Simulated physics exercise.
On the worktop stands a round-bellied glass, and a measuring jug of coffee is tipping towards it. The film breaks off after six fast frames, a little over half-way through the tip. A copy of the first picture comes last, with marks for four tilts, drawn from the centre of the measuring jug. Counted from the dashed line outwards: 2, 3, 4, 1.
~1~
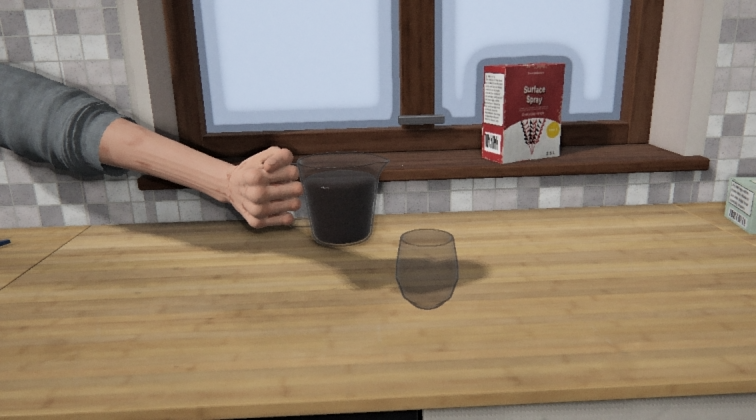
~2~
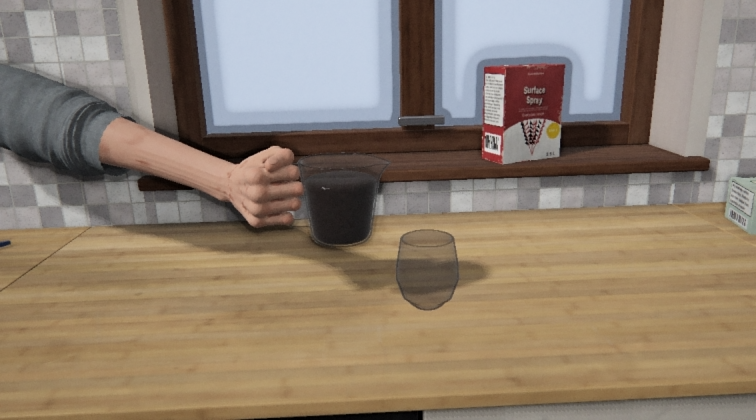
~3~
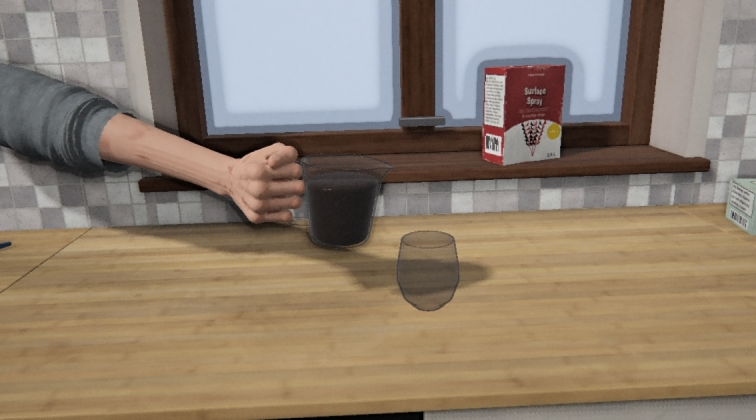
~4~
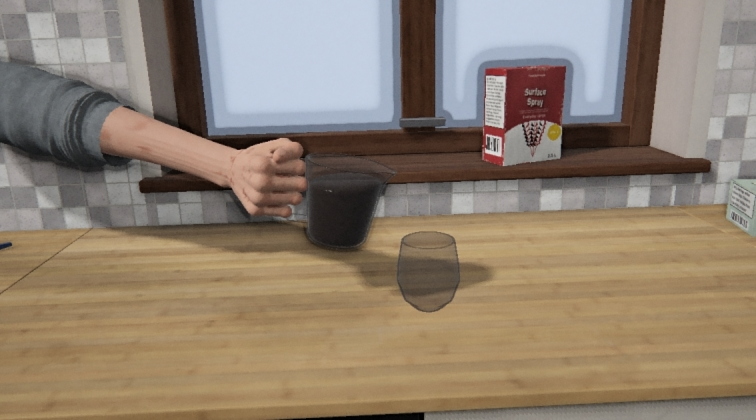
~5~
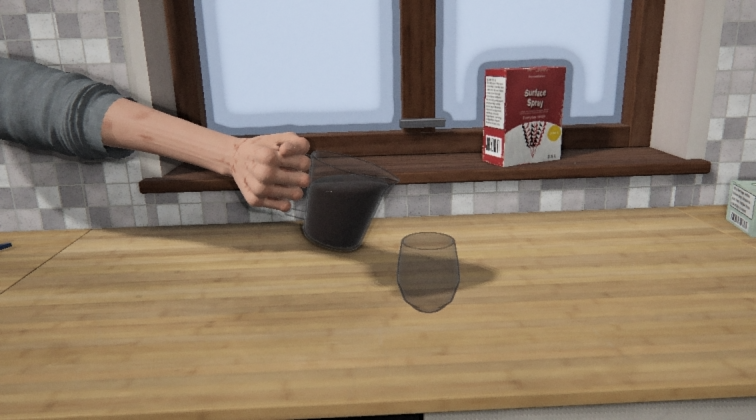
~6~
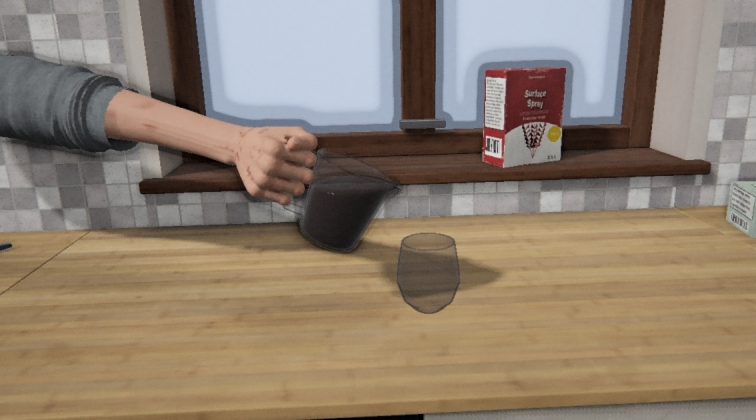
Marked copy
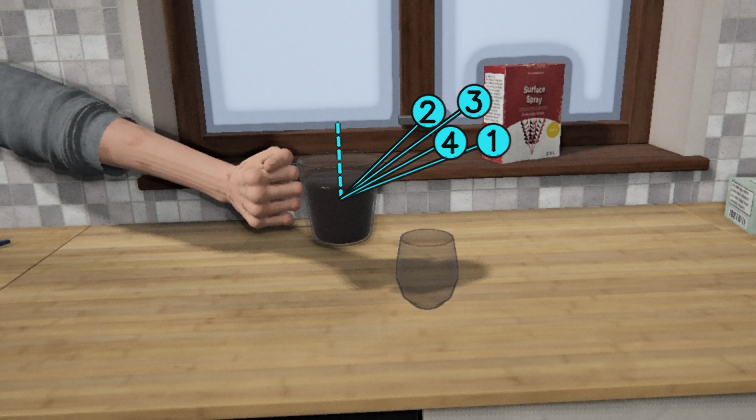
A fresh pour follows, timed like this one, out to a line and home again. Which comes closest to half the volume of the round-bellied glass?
Use tilt 3.
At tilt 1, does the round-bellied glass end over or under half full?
Over half.
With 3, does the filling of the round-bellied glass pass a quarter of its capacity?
Yes, clearly.
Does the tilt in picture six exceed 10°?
Yes, it does.
On the marked copy, 1 at (477, 146); 2 at (417, 125); 3 at (460, 111); 4 at (434, 147).
With 1, the round-bellied glass ends with about 83 % of what it can hold.
With 2, the round-bellied glass ends with about 32 % of what it can hold.
With 3, the round-bellied glass ends with about 48 % of what it can hold.
With 4, the round-bellied glass ends with about 66 % of what it can hold.
